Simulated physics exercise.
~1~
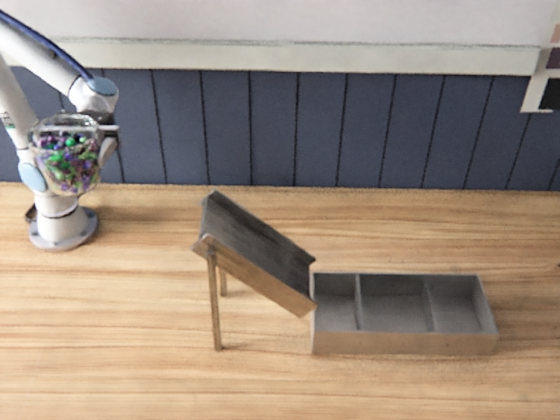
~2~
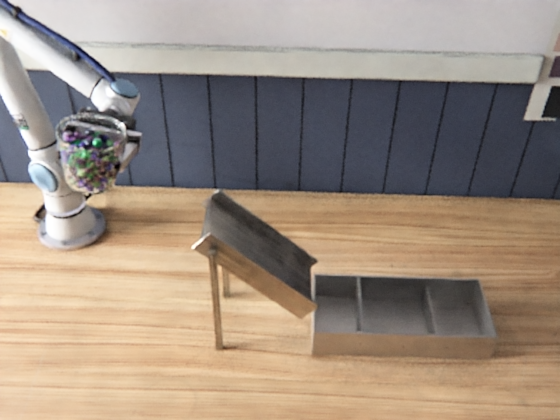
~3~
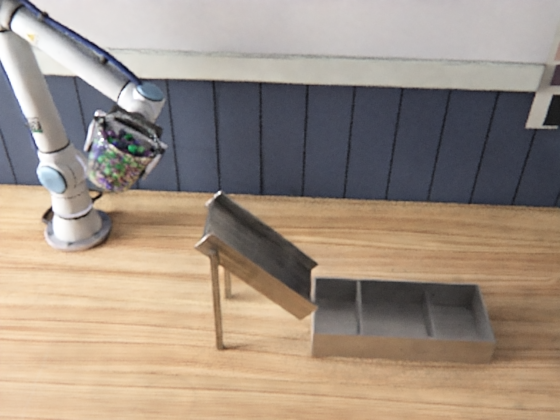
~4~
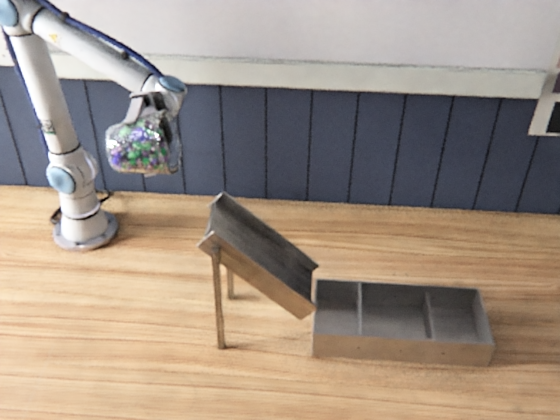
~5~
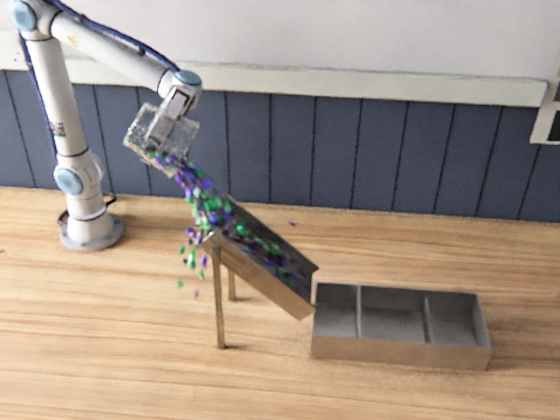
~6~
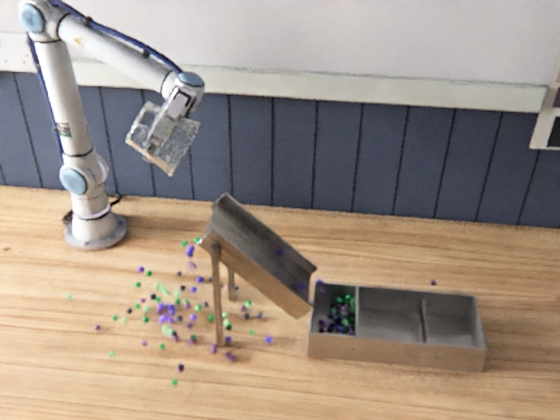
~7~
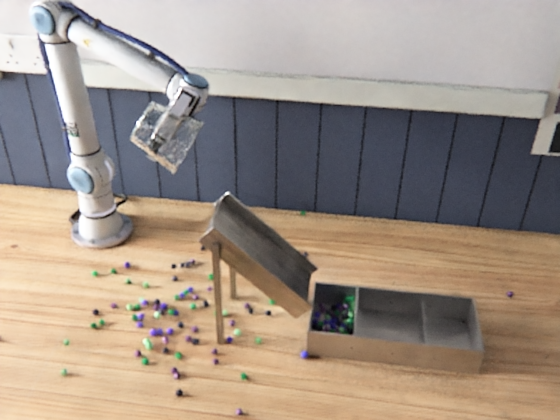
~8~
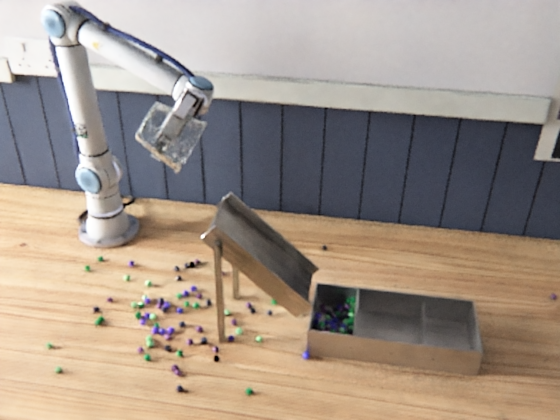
A white and blue robot arm stands at the left of a pale wooden table, seen from slightly above, before dark blue panelling. It holds a clear tumbler full of green, purple and dark round sweets, while a grey sloping chute on legs leads down to an open tray with three compartments. The arm carries the tumbler right towards the chute, tipping it further as it goes. The sweets pour out, some sliding down the chute and many spilling past its upper end. The arm stops with the emptied tumbler upturned, leaving sweets in the tray's left compartment and many scattered across the table.
